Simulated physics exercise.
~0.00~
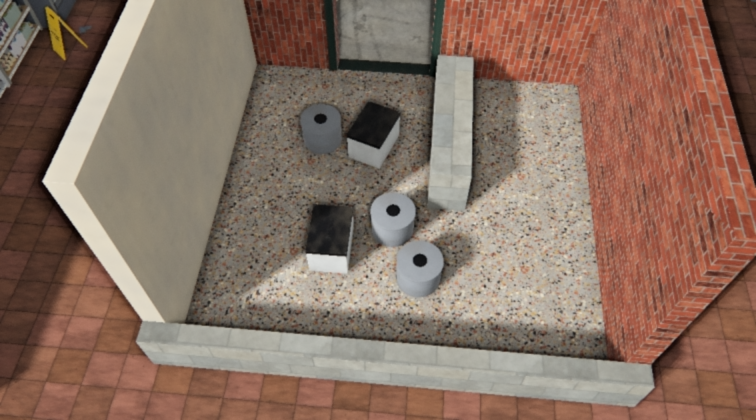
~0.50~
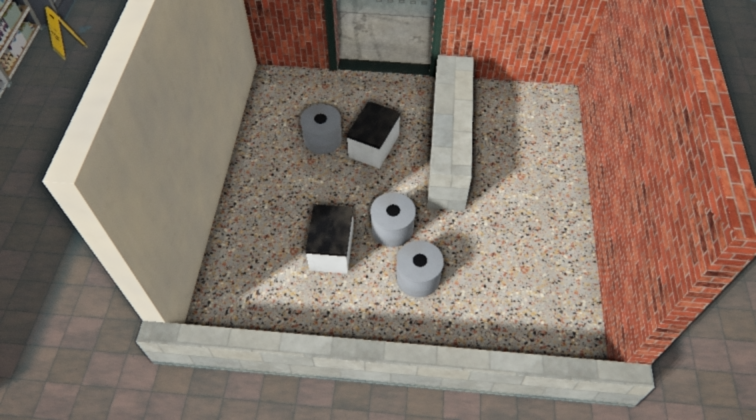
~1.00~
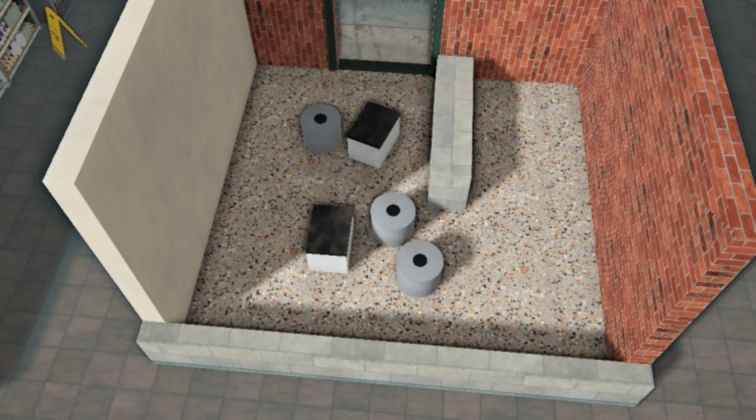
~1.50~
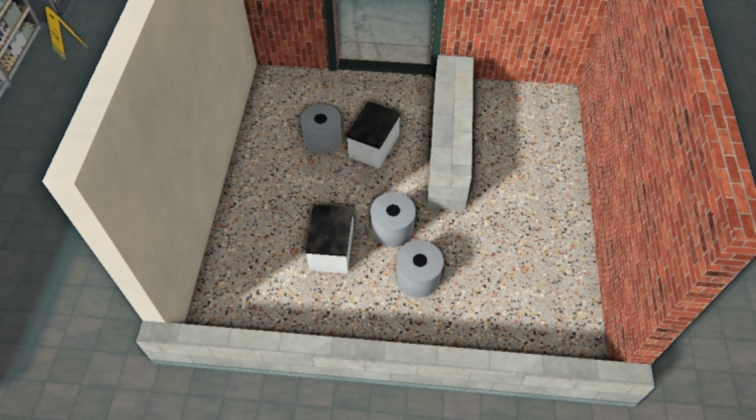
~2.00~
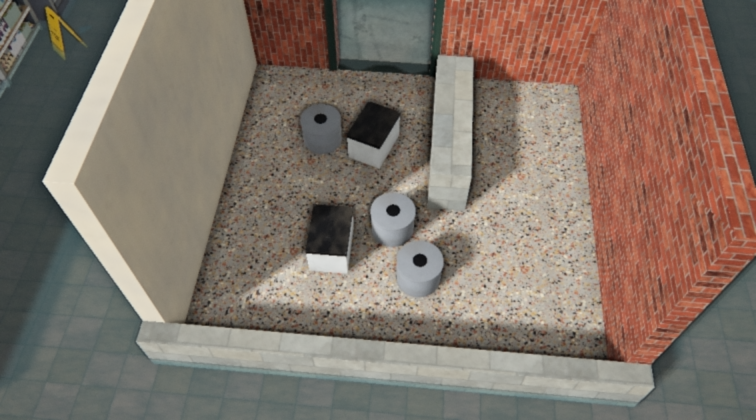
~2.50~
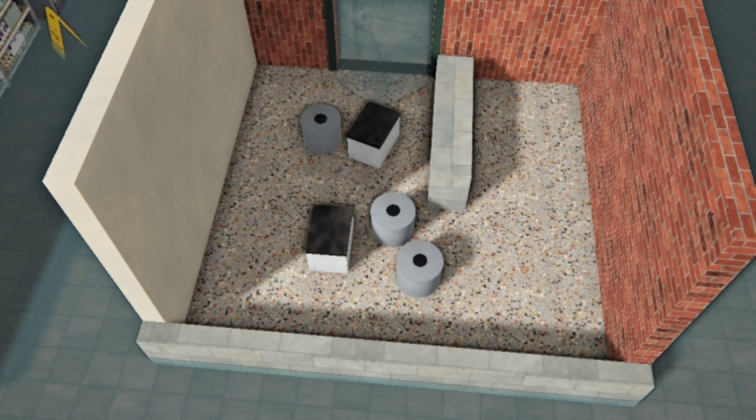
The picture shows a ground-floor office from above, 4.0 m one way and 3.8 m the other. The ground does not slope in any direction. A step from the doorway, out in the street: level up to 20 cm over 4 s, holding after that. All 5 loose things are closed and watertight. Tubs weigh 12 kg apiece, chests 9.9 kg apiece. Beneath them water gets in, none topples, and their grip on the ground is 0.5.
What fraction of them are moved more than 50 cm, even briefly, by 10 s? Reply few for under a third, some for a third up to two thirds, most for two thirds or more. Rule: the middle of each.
Most.
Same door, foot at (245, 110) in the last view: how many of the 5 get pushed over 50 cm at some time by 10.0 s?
The count would be 5.
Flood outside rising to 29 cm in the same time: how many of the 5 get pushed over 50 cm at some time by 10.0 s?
So the tally would be 5.
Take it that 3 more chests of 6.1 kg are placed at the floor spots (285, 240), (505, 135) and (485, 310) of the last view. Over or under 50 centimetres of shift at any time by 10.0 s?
Sequence: Above the line / below the line / above the line.
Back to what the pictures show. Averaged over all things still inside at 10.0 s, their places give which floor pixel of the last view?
Near (368, 281).
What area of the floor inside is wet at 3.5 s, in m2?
At that time the wet patch spans about 1.5 m2.
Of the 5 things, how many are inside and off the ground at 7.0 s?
Count at that moment: 3.
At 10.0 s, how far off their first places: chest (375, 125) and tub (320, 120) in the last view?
200 cm, 100 cm.
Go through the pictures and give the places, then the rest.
In the first picture, a tub at (393, 211) rests on the ground; a chest at (330, 229), on the bottom; water covers 0.0 m2; 0 of 5 have shifted.
In the second picture, a tub at (393, 211), on the bottom; a chest at (330, 229), on the bottom; 0.0 m2 under water; 0 of 5 have shifted.
In the third picture, a tub at (393, 211) rests on the ground; a chest at (330, 229) rests on the ground; water covers 0.0 m2; 0 of 5 have shifted.
In the fourth picture, a tub at (393, 211), on the bottom; a chest at (330, 229), on the bottom; water covers 0.0 m2; 0 of 5 have shifted.
In the fifth picture, a tub at (393, 211) rests on the ground; a chest at (330, 229), on the bottom; water covers 0.0 m2; 0 of 5 have shifted.
In the sixth picture, a tub at (393, 211) rests on the ground; a chest at (330, 229) rests on the ground; 0.4 m2 under water; 0 of 5 have shifted.
After 3.5 s 0 of 5 are over 50 cm from their spots; 0 afloat.
After 4.5 s 1 of 5 are over 50 cm from their spots; 0 afloat.
After 7.0 s 4 of 5 are over 50 cm from their spots; 3 afloat.
After 10.0 s 5 of 5 are over 50 cm from their spots, and 5 have been at some point; 4 afloat.
